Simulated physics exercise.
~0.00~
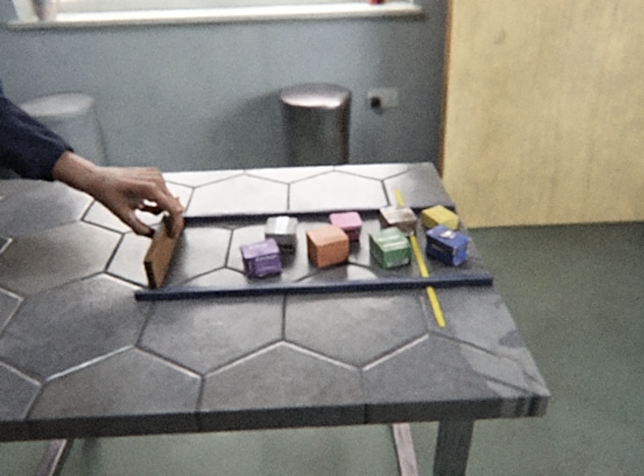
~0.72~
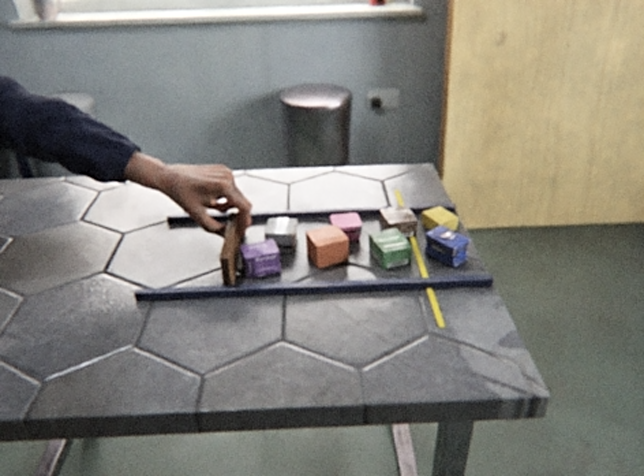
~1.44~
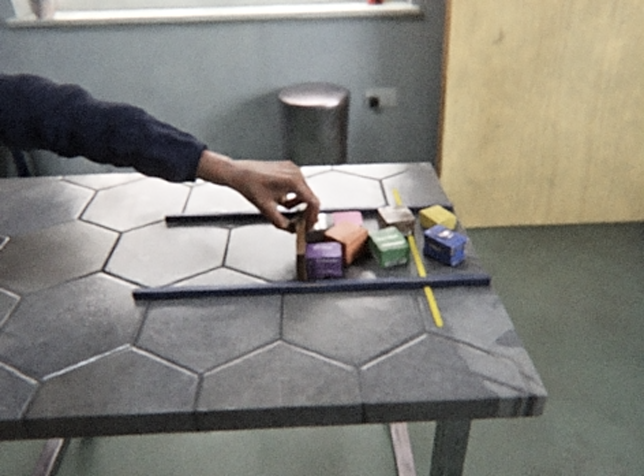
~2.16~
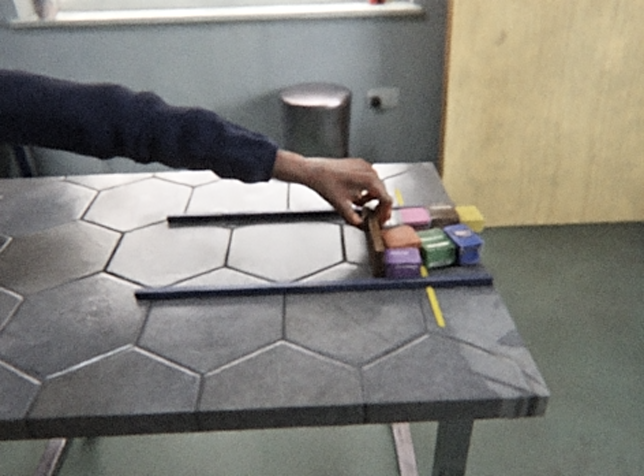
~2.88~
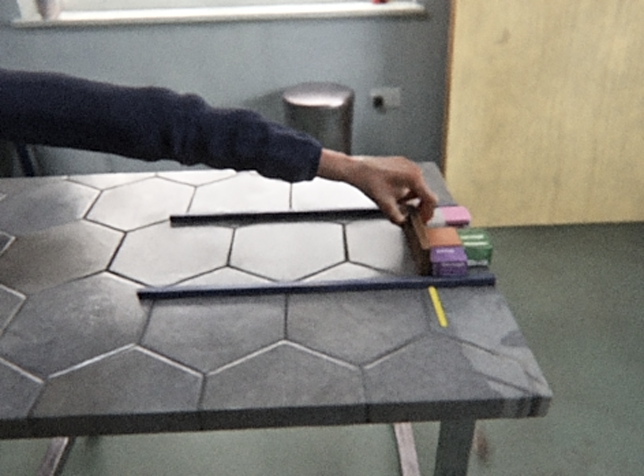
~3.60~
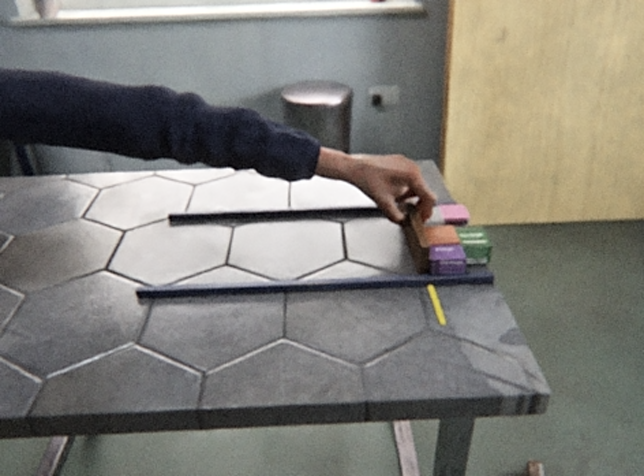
Hand sliding a small board along a tabletop, pushing colourful little boxes rightward past yellow tape, some falling off the edge.
